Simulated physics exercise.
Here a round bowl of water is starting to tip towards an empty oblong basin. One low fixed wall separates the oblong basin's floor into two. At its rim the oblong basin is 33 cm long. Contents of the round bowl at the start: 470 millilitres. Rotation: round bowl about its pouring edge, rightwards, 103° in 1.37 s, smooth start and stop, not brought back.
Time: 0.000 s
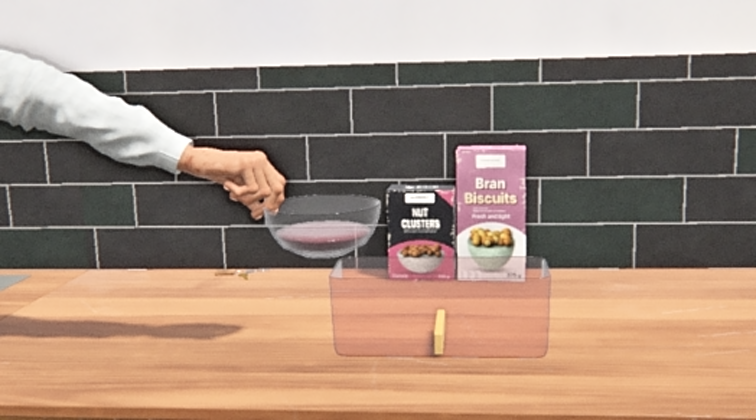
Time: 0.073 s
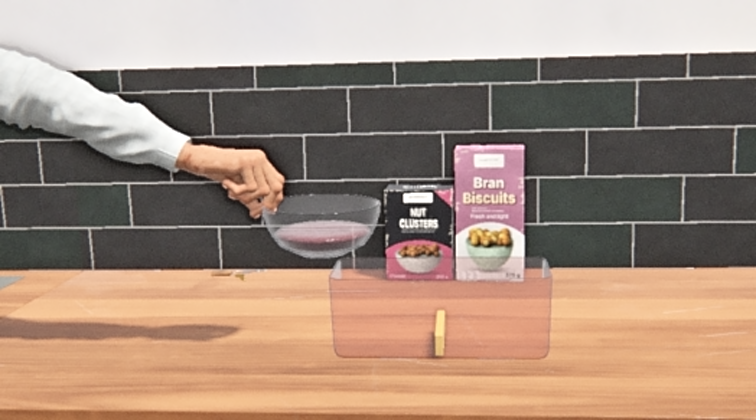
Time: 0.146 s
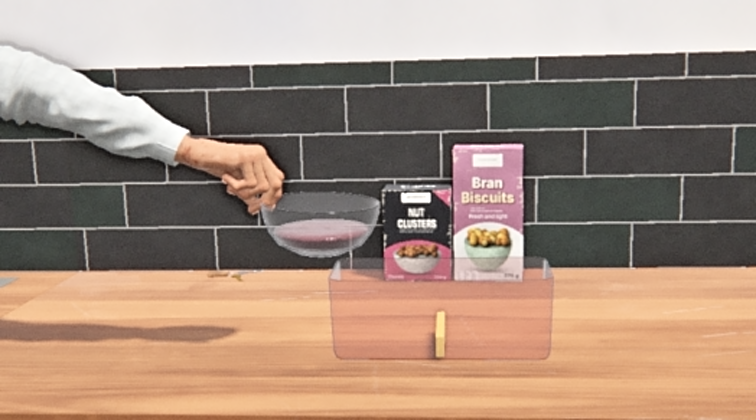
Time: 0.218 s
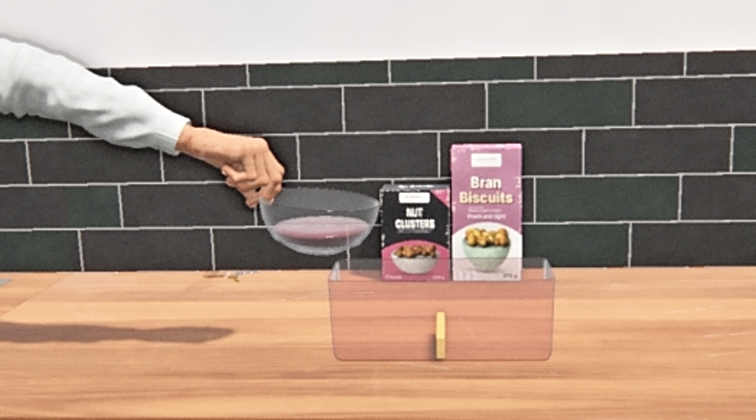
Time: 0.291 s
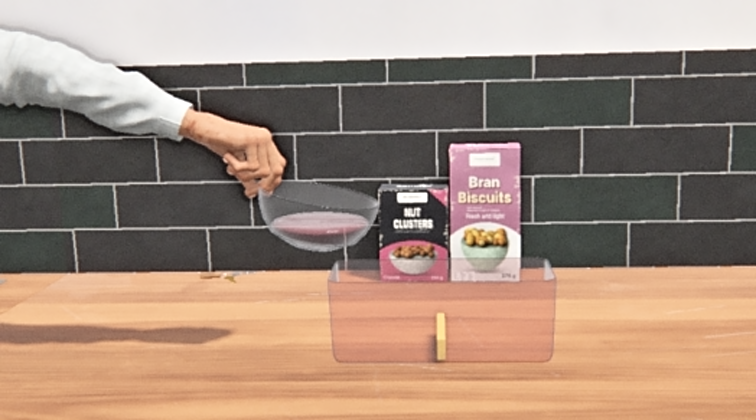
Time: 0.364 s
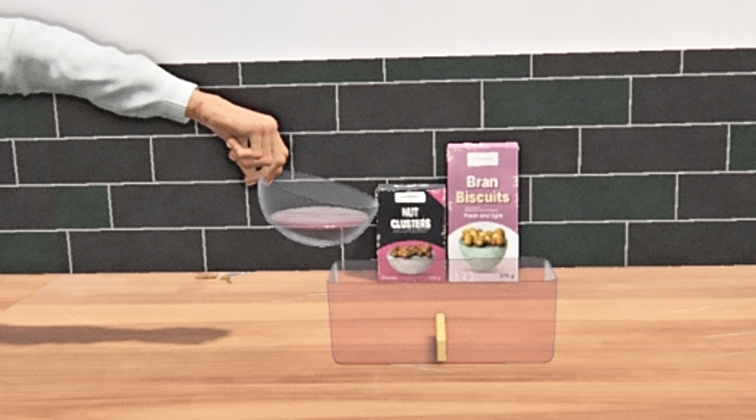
On a wooden counter against dark tiles, a hand slowly tilting a clear bowl of pinkish liquid rightward beside a transparent basin.
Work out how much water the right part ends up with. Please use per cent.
I would put it at 62 per cent.
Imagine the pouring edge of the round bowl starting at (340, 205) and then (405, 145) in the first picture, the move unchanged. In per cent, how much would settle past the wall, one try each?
Try 1: 15 %; try 2: 90 %.
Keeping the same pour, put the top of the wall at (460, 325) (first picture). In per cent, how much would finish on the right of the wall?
Estimate: Close to 10 per cent.
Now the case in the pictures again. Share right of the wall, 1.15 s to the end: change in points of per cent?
The share ends bigger than before, by about 10 %.
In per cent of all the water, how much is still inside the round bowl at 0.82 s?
Roughly 60 percent.
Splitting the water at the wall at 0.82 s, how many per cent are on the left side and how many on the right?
I'd say some 8 on the left and some 0 on the right.
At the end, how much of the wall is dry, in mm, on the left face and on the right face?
Measured: Left around 24 mm, right around 20 mm.
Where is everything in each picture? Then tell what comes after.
In the first frame, tilt 0°; pouring edge (379, 205); surface from (277, 230) to (371, 229); the oblong basin's rim runs from (335, 269) to (547, 268); the wall's top is at (440, 323).
In the second frame, tilt 1°; pouring edge (379, 205); surface from (275, 230) to (371, 229).
In the third frame, tilt 3°; pouring edge (379, 205); surface from (275, 228) to (370, 228).
In the fourth frame, tilt 6°; pouring edge (378, 206); surface from (273, 225) to (370, 225).
In the fifth frame, tilt 11°; pouring edge (378, 206); surface from (272, 221) to (370, 222).
In the sixth frame, tilt 17°; pouring edge (377, 206); surface from (271, 214) to (370, 216).
After 0.82 s the tilt is 67° and 59 per cent is still to pour, 8 is left of the wall and 0 right of it.
After 1.15 s the tilt is 96° and 2 per cent is still to pour, 31 is left of the wall and 52 right of it.
After 1.49 s the tilt is 103° and 0 per cent is still to pour, 38 is left of the wall and 62 right of it.
After 1.87 s the tilt is 103° and 0 per cent is still to pour, 38 is left of the wall and 62 right of it.
In the end 38 per cent lies left of the wall, 62 right of it and 1 outside.
